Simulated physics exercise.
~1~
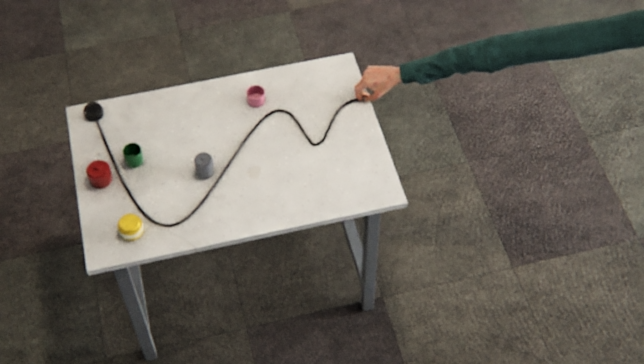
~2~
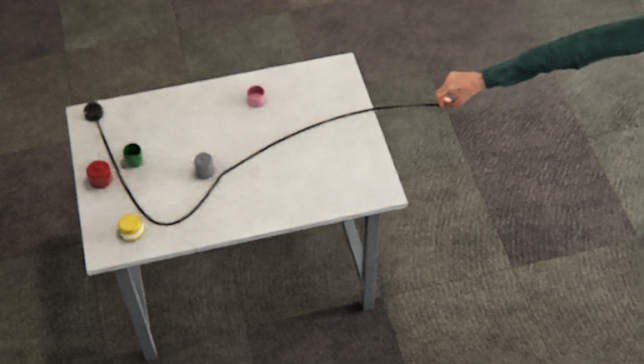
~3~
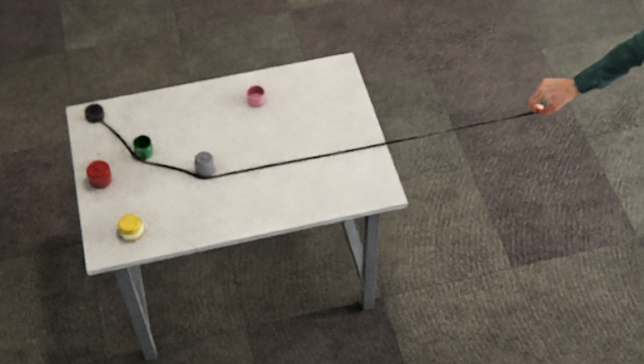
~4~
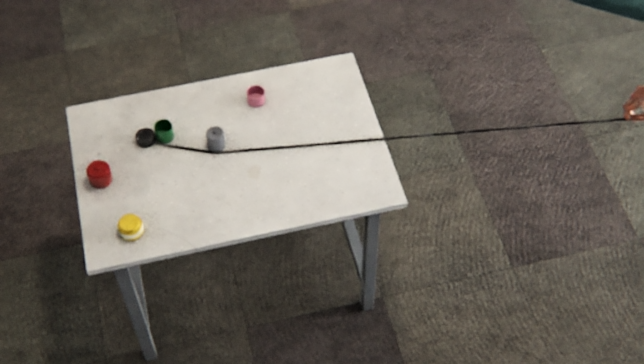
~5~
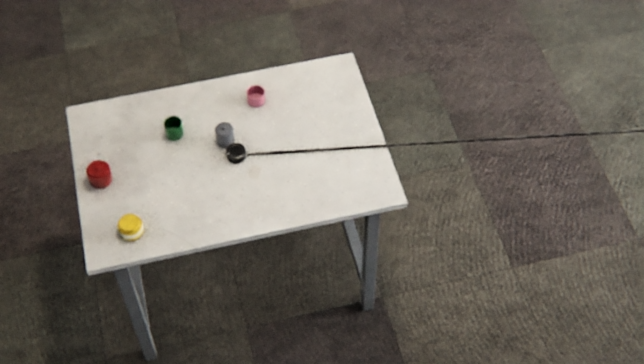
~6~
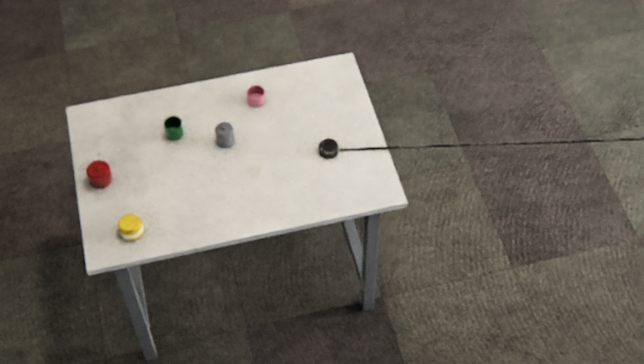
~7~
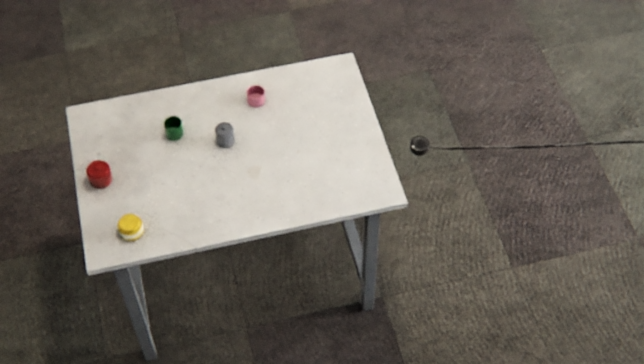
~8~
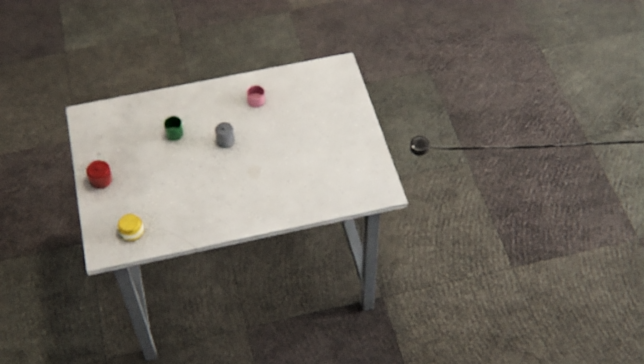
On a white table, a hand pulled a black cord to the right until it tightened, nudging the green cup and grey pot aside, then dragged the small black puck across and off the right edge, while the red, yellow and pink containers stayed put.
